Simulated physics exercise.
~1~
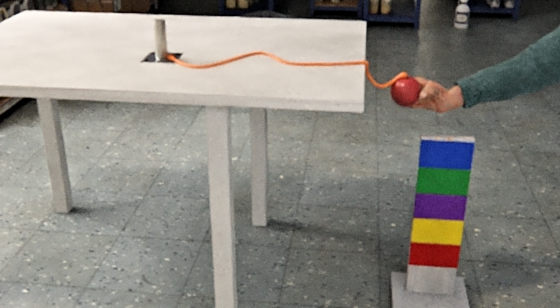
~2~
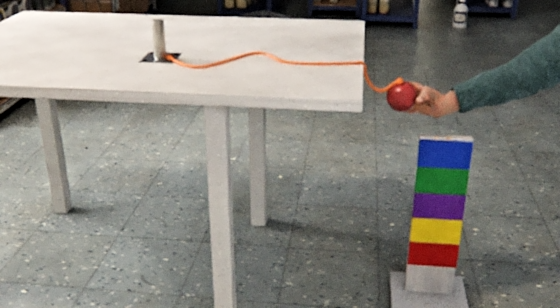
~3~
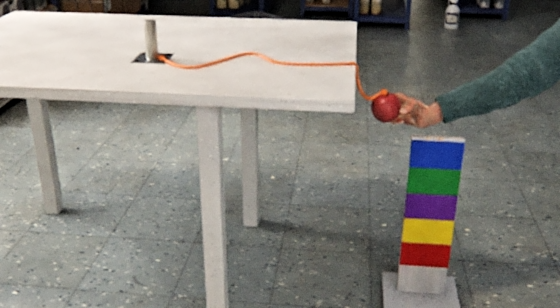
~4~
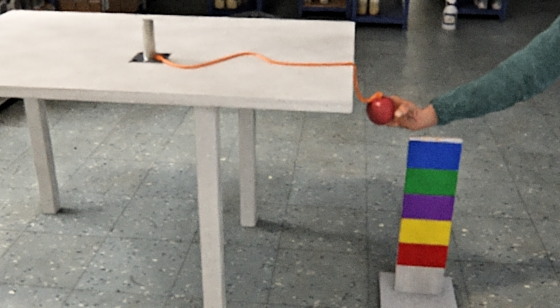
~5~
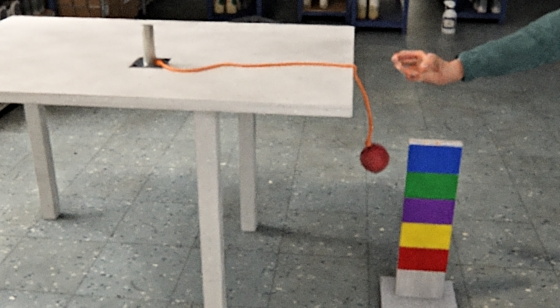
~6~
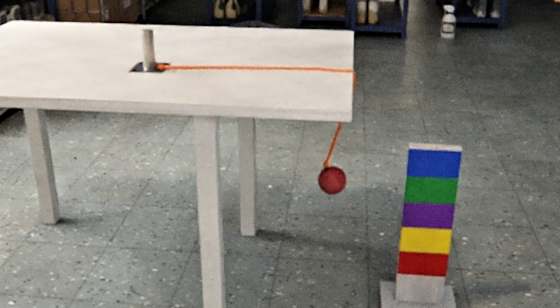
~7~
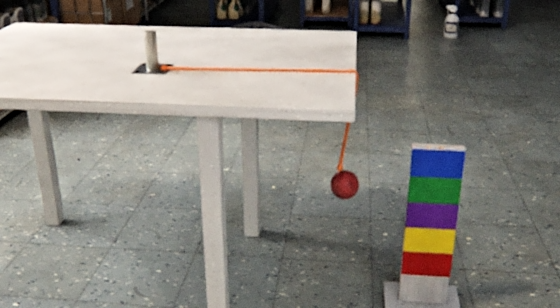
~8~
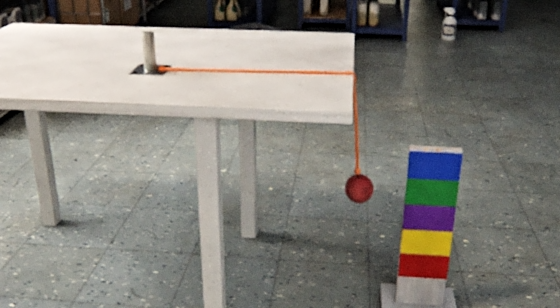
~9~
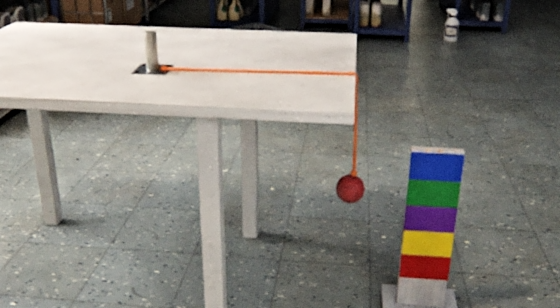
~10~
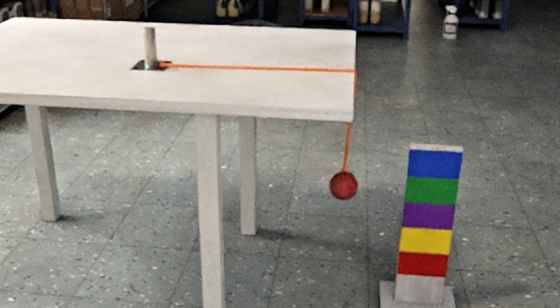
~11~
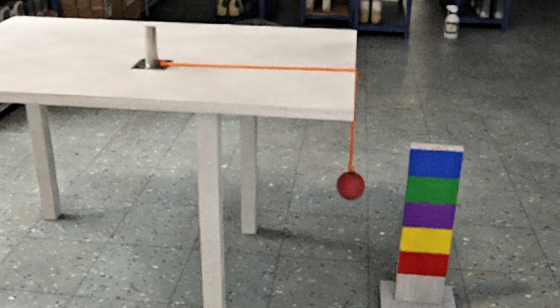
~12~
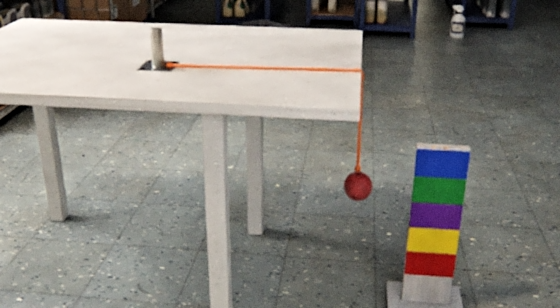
In a room with a grey tiled floor and shelves at the back, a slightly swaying view looks across a pale table on the left. An orange cord runs from a post on the tabletop past the right edge to a red apple held by a hand reaching in from the right, above a stand banded blue, green, purple, yellow and red. The hand lowers the apple slightly leftward, then opens and draws away. The apple drops and swings left beneath the edge as the cord tightens. It sways gently right and left, finally hanging level with the green band.
